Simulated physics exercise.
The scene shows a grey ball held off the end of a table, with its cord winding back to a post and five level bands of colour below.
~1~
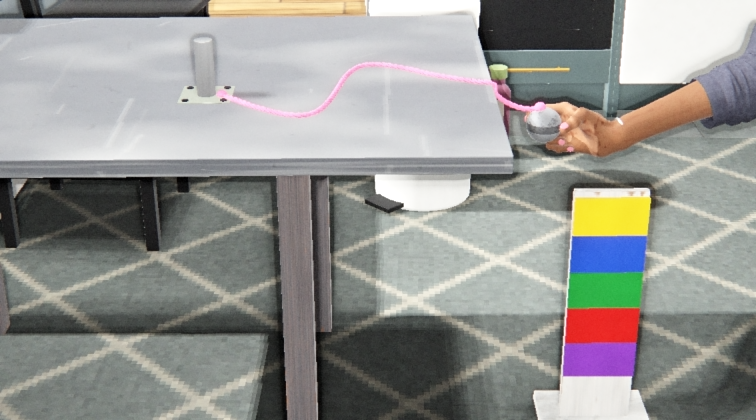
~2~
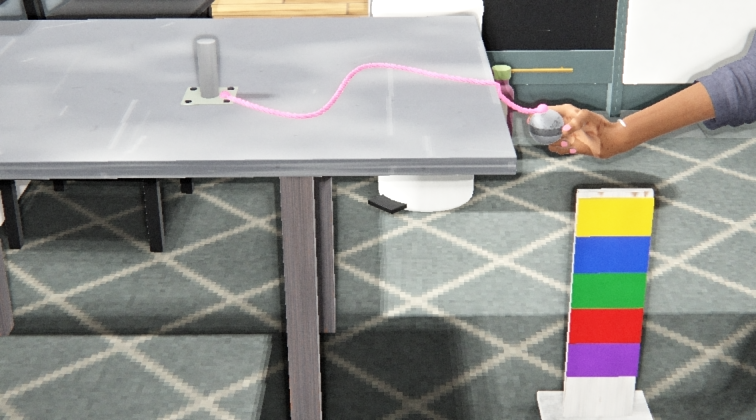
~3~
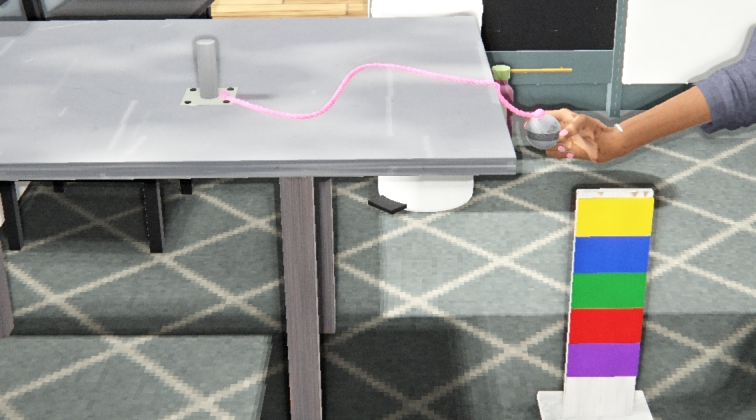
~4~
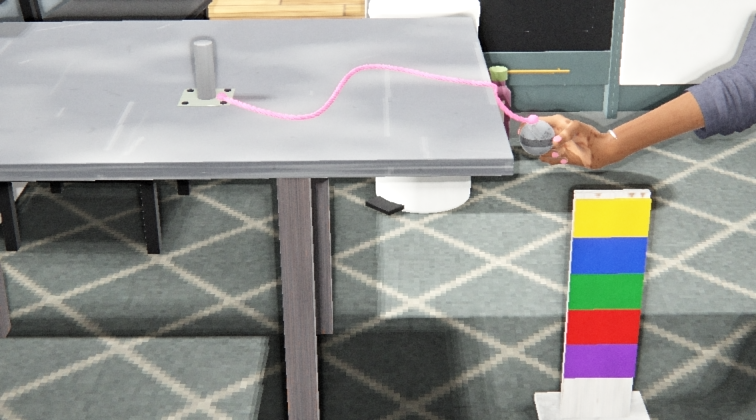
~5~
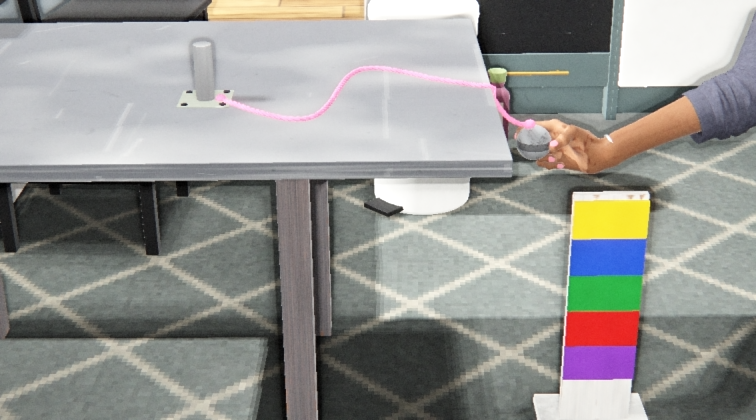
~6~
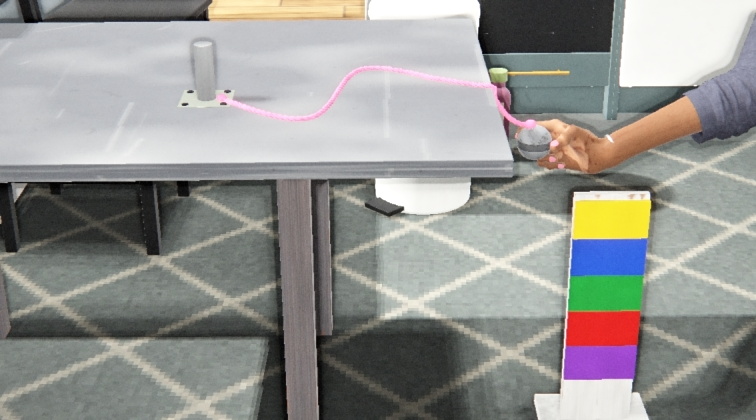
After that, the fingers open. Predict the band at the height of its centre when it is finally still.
The green band, level with its centre.
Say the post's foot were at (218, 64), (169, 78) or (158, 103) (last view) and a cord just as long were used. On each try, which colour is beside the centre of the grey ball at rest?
Readings, in order: Green - blue - blue.
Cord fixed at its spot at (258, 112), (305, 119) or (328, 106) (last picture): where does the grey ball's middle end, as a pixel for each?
Roughly (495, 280), (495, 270) and (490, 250).
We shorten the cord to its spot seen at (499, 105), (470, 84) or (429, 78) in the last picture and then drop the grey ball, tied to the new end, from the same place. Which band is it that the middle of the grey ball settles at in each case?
Blue; yellow; higher than all five.
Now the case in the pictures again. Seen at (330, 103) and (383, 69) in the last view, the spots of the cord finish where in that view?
Well, the first one sits at (384, 94), and the second one sits at (495, 119).
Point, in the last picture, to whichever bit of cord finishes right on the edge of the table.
It's the piece you see at (364, 69).
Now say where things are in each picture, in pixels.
In the first frame, grey ball (544, 125); yellow (612, 218); blue (609, 255); green (605, 291); red (602, 327); purple (600, 361).
In the second frame, grey ball (546, 127); cord through (254, 107) (324, 110) (345, 82) (393, 67) (469, 81).
In the third frame, grey ball (543, 132).
In the fourth frame, grey ball (537, 138); cord through (251, 108) (321, 112) (342, 84) (390, 68) (466, 82).
In the fifth frame, grey ball (534, 143).
In the sixth frame, grey ball (535, 142); cord through (251, 110) (321, 113) (342, 85) (390, 69) (466, 84).
Soon after, ball near (471, 298); level with green.
Then, ball near (503, 299); level with green.
At rest, ball near (490, 303); level with green. Its middle rests at the green band.
